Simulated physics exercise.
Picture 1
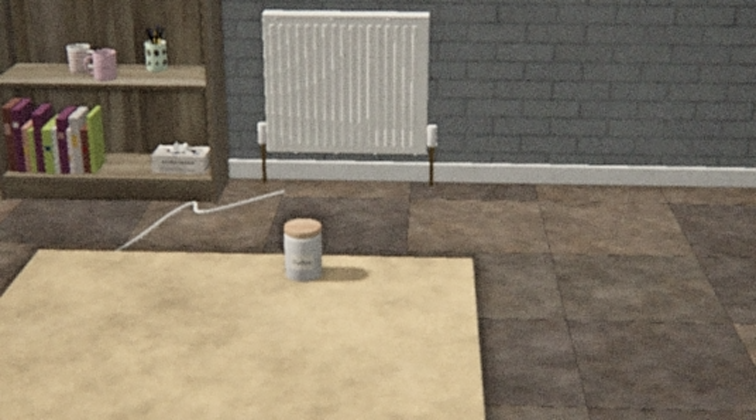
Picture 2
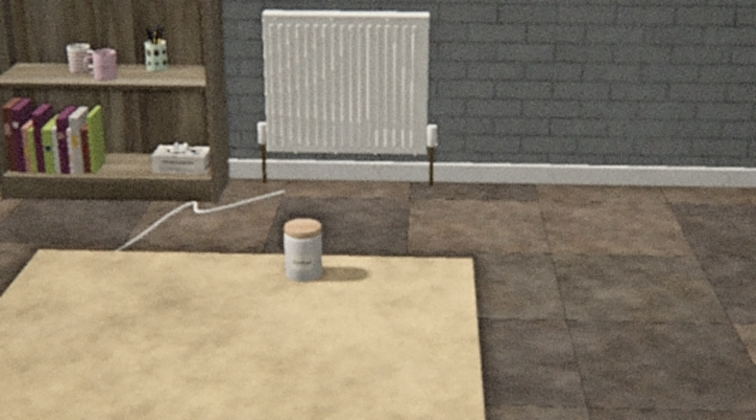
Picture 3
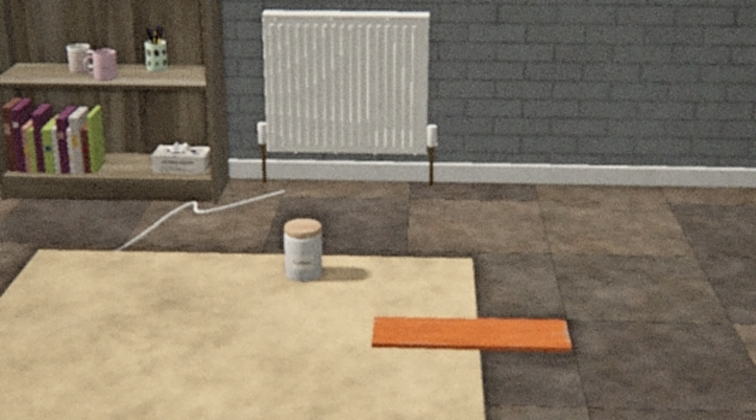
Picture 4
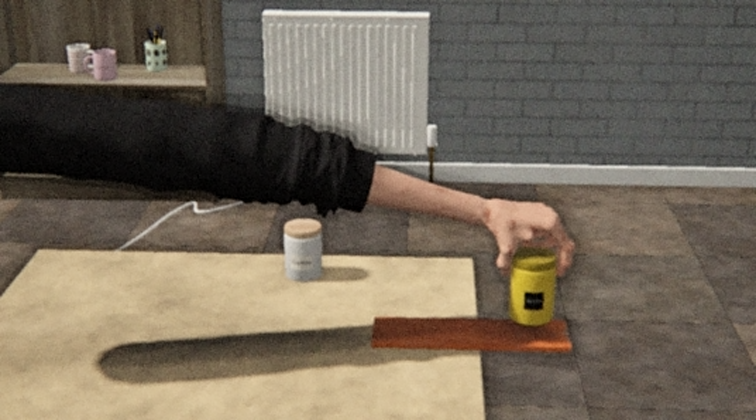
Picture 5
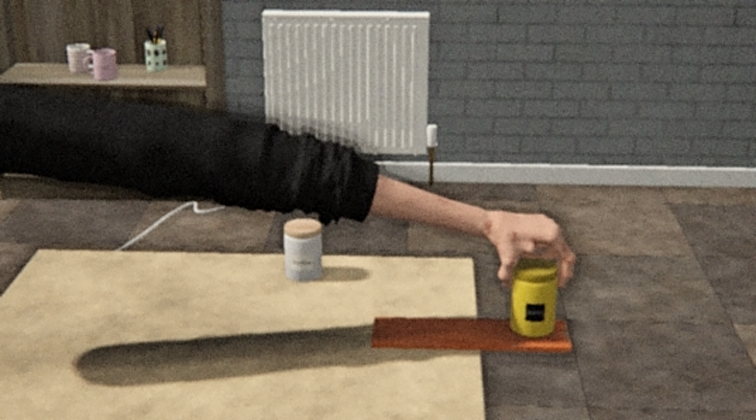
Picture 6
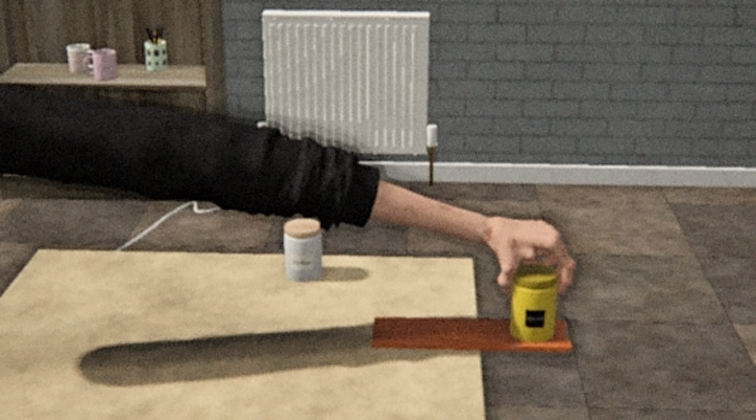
A room with a grey brick wall, a white radiator and a shelf of mugs and books is seen from a steady, slightly raised view. A pale tabletop holds a white jar with a wooden-coloured lid near its back edge. An orange plank appears across the right edge, then a black-sleeved arm from the left lowers a yellow jar onto its outer part, keeping hold.
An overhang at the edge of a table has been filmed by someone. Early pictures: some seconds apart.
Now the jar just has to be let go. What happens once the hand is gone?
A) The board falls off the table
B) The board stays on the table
The board falls off the table.
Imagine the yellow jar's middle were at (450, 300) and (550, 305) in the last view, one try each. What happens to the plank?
Try one: It stays where it is. Try two: It tumbles.
Then, 0.40 s past the last view, orange plank and yellow jar now down on the floor or falling.
Then, 0.60 s past the last view, things are still on the move.
Finally, down on the floor or falling, orange plank and yellow jar; white jar still in place. The plank comes down.
